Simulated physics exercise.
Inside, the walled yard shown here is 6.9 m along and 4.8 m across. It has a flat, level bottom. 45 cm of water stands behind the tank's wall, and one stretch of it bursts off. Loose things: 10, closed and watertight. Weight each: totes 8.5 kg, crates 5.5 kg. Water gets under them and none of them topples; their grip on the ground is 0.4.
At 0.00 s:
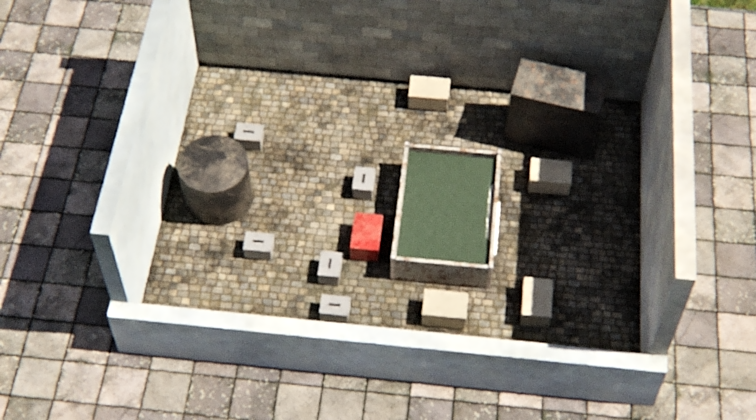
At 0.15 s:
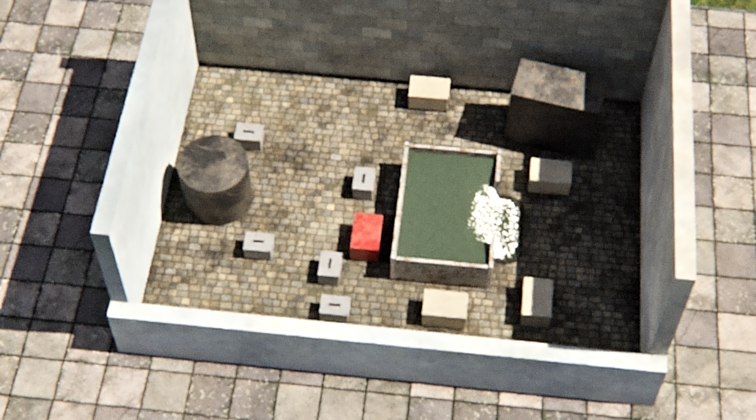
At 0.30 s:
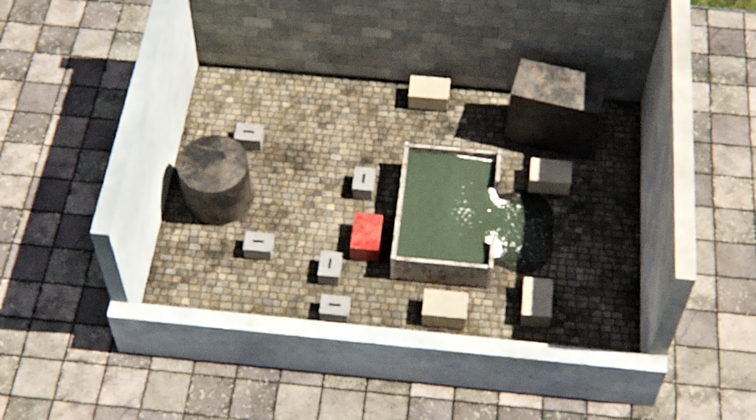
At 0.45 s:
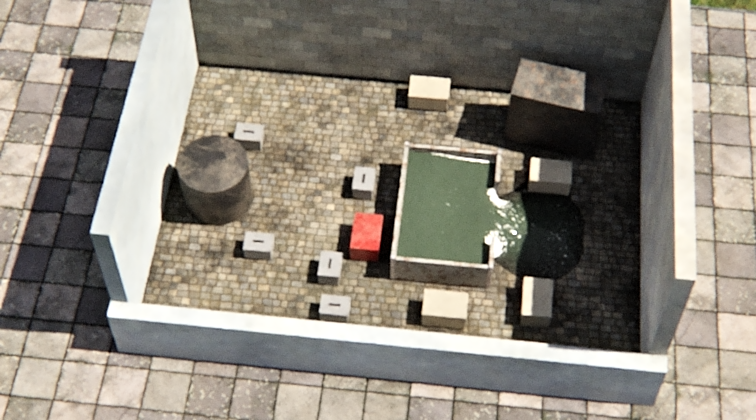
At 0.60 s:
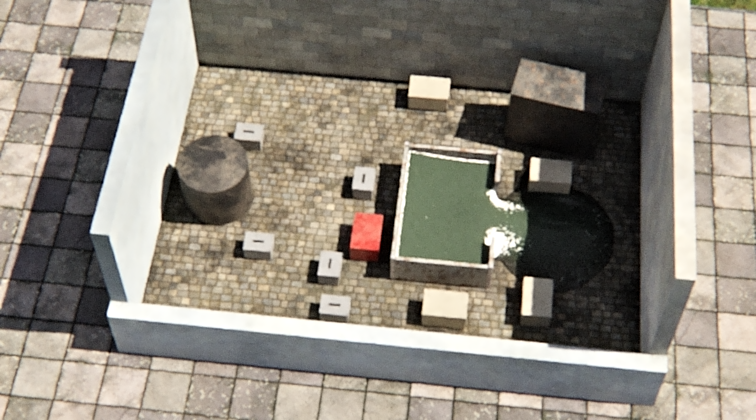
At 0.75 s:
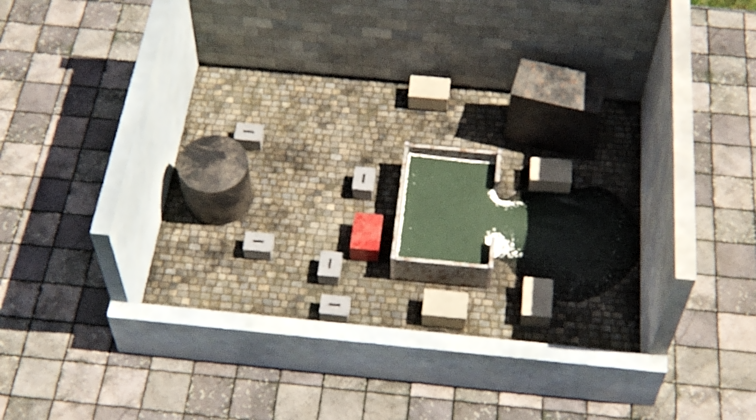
Walled yard with a raised tank bursting on its right side, dark green water spreading over paving while scattered blocks stay still.
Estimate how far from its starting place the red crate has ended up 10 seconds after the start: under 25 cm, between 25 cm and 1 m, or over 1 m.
It gets somewhat displaced.
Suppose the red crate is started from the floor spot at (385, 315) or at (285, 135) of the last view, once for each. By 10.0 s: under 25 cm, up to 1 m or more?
In turn: It gets carried off; it stays put.
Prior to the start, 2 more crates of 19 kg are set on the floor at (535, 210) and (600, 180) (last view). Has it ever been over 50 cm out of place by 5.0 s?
In turn: More, over.
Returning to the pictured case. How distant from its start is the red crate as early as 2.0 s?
0 cm or so by then.
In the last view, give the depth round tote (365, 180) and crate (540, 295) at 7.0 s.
First about 2 cm, second about 4 cm.
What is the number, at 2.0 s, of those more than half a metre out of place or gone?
The number by then is 0.
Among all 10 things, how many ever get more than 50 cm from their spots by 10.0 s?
I make that 4.
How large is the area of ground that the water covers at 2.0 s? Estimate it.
Somewhere about 9.0 m2, give or take.
After 2.0 s the red crate is near (367, 231), 0.0 m from its start, aground; 0 afloat.
After 4.5 s the red crate is near (367, 231), 0.0 m from its start, aground; 1 afloat.
After 7.0 s the red crate is near (370, 224), 0.1 m from its start, aground; 3 afloat.
After 10.0 s the red crate is near (366, 203), 0.5 m from its start, afloat; 5 afloat.
